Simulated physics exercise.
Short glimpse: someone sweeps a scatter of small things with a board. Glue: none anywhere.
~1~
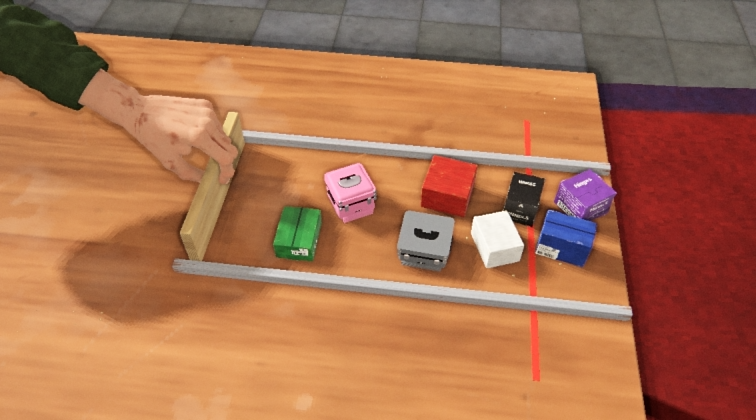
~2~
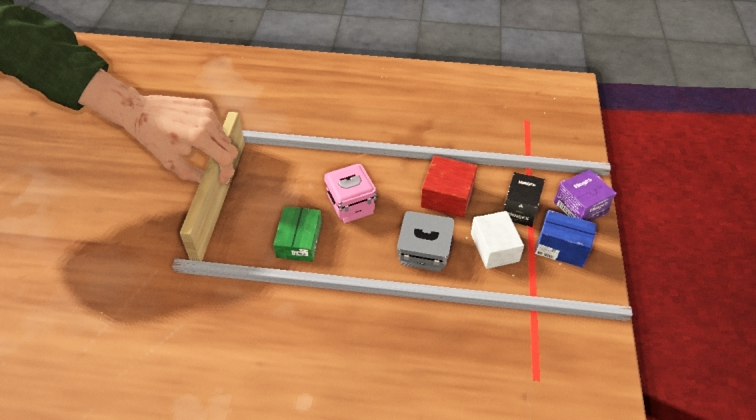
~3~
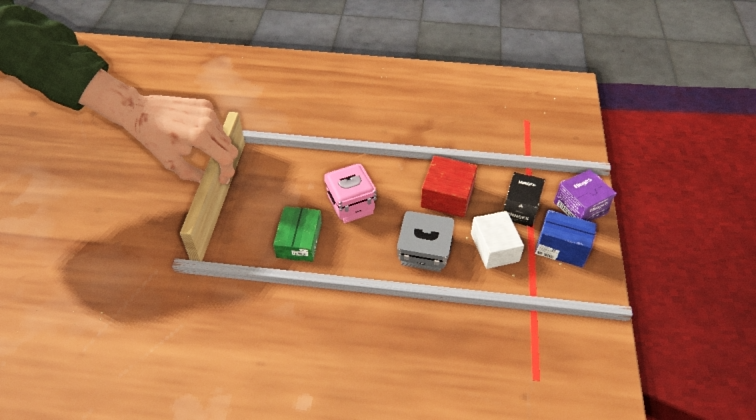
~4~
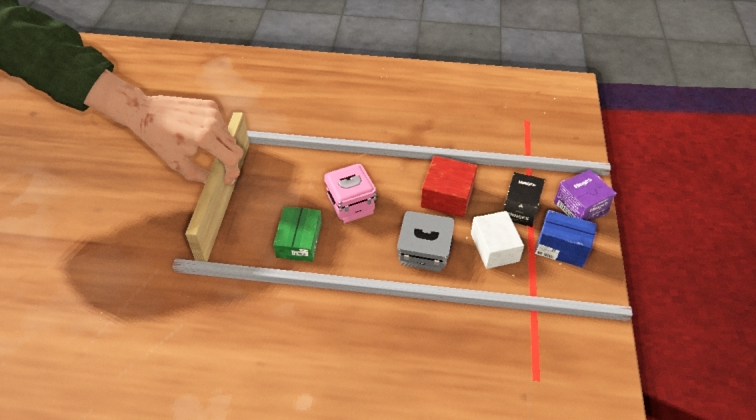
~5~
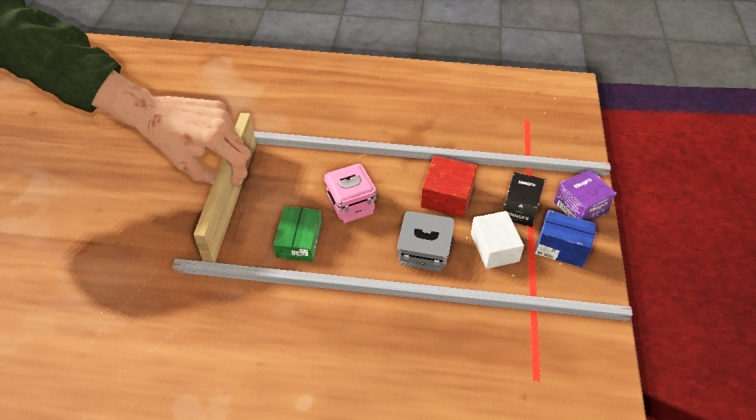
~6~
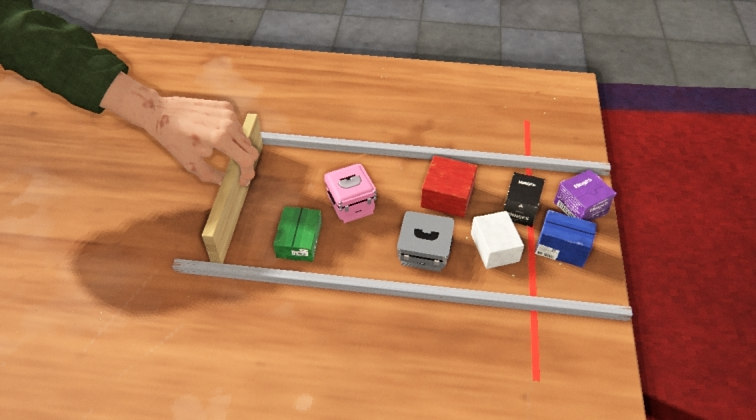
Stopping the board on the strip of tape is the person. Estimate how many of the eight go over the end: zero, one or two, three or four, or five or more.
Three to four lost.
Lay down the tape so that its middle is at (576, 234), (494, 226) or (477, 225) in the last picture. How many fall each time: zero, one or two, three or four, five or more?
In order of the three spots, it's 5 or more, then just one or two, then one to two.
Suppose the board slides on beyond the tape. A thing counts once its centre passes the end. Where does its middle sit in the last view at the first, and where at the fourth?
Its middle is around (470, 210) and later (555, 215).
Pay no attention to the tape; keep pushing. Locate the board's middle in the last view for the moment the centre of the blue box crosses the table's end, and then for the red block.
The middle is at (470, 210) when it's the blue box, and at (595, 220) when it's the red block.
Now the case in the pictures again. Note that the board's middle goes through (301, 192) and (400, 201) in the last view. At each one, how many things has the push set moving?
Moved so far: 1, later 5.
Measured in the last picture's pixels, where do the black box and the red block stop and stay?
Listed in order, first is (597, 193) and the other is (554, 178).
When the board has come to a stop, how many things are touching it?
The count in contact is 3.
A little later, none off yet; purple box at rest near (584, 198); blue box at rest near (566, 239); black box at rest near (523, 199).
When it is over, the number that fall off is three or four; down, white block, blue box and purple box.
